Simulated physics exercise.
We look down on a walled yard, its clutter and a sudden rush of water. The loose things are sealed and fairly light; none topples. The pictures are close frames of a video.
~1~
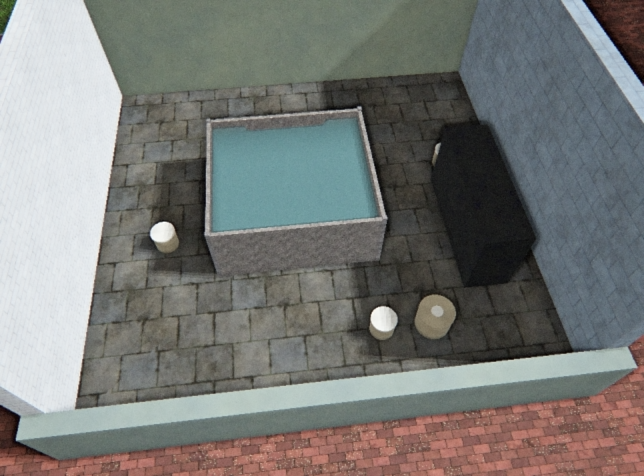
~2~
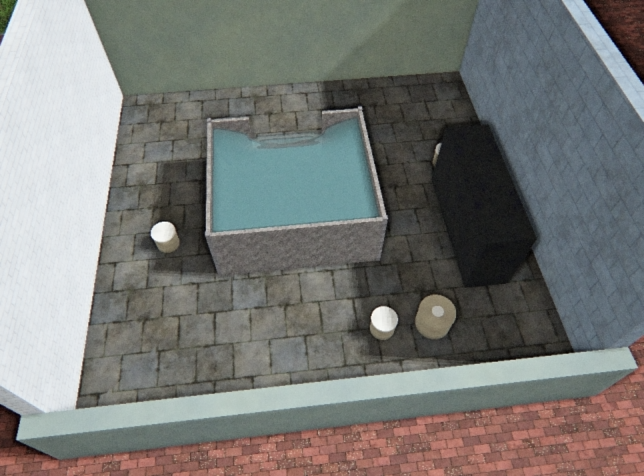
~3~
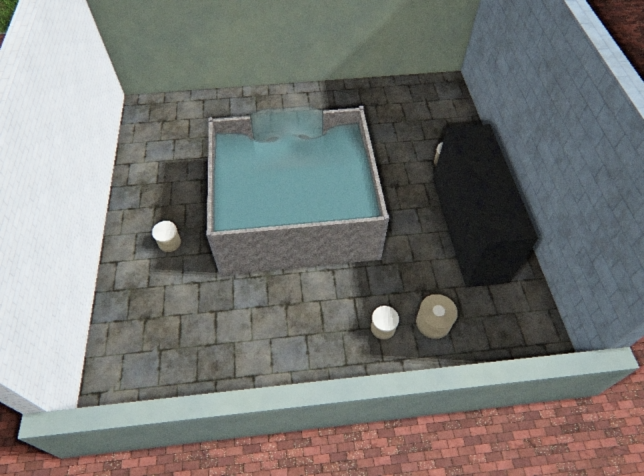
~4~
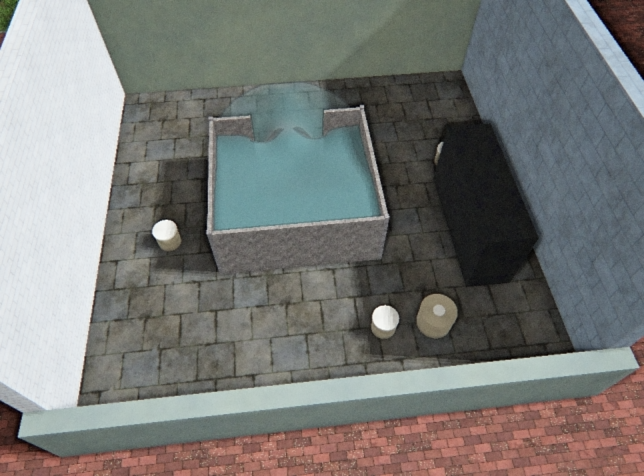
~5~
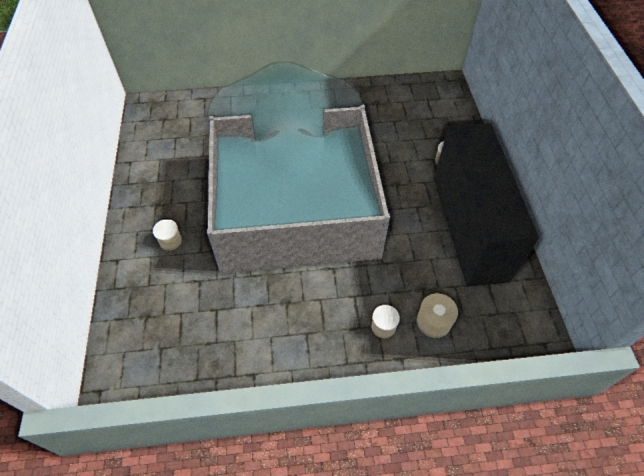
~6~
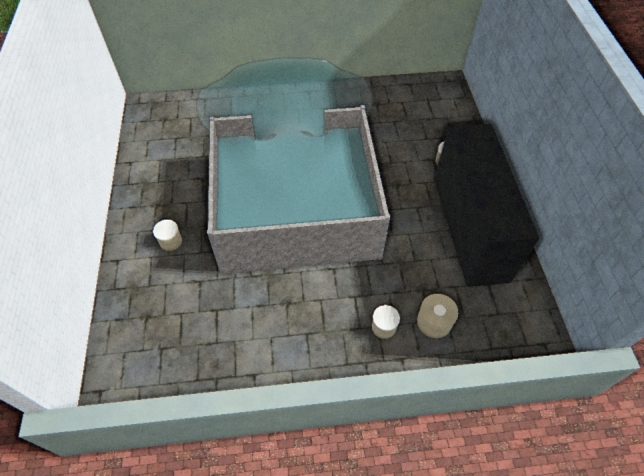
In a walled, stone-paved yard, water in a square tank surged out through a gap in its far side and spread toward the green back wall, while the pale cylinders and dark block stayed still.
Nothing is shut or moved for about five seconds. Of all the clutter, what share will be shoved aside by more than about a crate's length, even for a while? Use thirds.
Share: Between one and two thirds.
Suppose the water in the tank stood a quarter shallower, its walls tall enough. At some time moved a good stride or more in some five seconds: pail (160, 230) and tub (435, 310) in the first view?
In turn: That far or more, less than that.
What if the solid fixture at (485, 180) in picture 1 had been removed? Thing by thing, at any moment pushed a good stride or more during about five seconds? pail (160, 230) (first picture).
My call: Yes.
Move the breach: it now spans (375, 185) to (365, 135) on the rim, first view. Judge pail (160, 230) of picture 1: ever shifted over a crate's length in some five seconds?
Verdict: Short of that.
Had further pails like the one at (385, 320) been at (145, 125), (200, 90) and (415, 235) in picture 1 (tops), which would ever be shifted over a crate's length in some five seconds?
In turn: Swept aside, yes, under that.
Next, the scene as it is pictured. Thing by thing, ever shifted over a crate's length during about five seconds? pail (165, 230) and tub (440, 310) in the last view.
In that order: Yes, less than that.
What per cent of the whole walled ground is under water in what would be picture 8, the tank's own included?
Roughly 30 per cent.
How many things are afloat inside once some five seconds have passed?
That makes 2.
A moment on, 0 of 5 are well off their spots; 0 afloat.
Next, 0 of 5 are well off their spots; 0 afloat.
Later, 2 of 5 are well off their spots; 1 afloat.
In the end, 2 of 5 are well off their spots, and 2 have been at some point; 2 afloat.
